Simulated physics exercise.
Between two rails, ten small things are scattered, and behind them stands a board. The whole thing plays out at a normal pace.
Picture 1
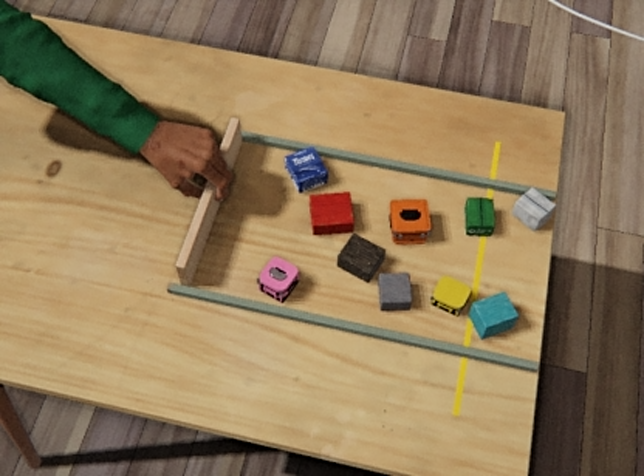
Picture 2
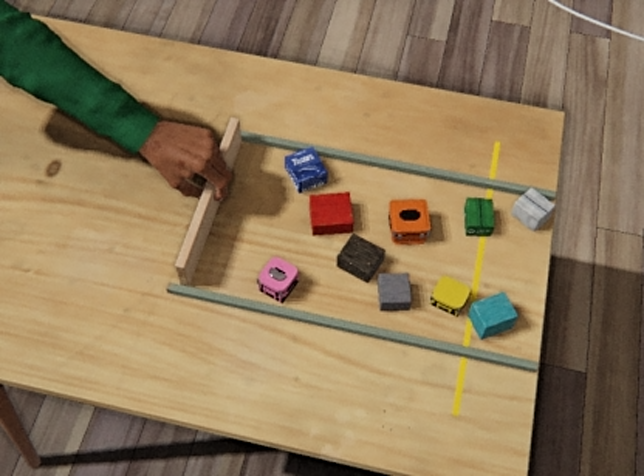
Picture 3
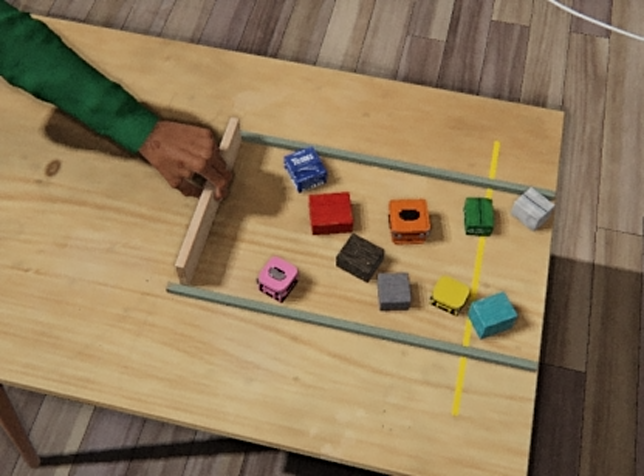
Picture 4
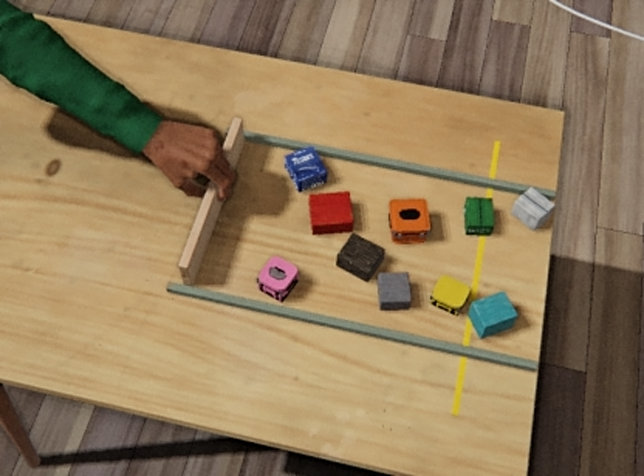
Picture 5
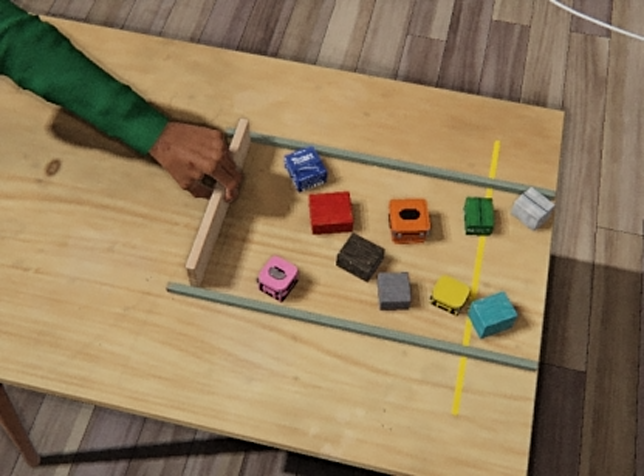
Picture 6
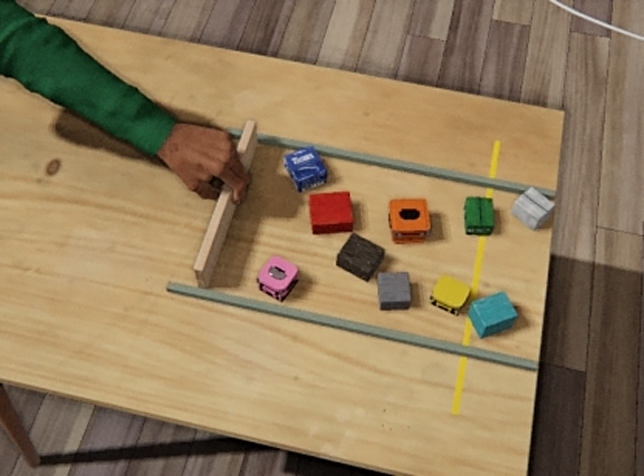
We see a hand in a green sleeve holding a wooden board upright behind ten small colourful objects scattered between two rails; the board stays nearly still, then slides slightly to the right while the objects remain in place.
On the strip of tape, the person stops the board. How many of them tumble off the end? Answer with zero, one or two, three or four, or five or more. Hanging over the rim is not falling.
One or two.
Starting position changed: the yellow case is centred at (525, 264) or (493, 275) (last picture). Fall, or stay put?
Results in order - down; still up.
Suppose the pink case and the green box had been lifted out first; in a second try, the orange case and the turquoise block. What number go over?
Try one: 0; try two: 2.
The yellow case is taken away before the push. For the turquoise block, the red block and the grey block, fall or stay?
So: The turquoise block goes down, the red block does not drop, the grey block does not drop.
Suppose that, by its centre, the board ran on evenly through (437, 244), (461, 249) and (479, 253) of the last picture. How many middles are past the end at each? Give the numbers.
The numbers past the end are 0, 0 and 1.
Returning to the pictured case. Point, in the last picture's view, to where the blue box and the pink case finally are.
Okay, so first (503, 218), and next (486, 319).
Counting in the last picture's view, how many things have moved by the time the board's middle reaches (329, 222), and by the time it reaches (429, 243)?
The count reaches 3 first and 10 second.
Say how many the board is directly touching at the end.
It is in contact with 4.
Soon after, none off yet; white box at rest near (533, 209); turquoise block at rest near (492, 315); green box at rest near (479, 217).
After that, none off yet; white box displaced a little near (545, 206); turquoise block displaced about its own width near (517, 321); green box displaced about its own width near (522, 221).
In the end, the number that fall off is one or two; gone, turquoise block.
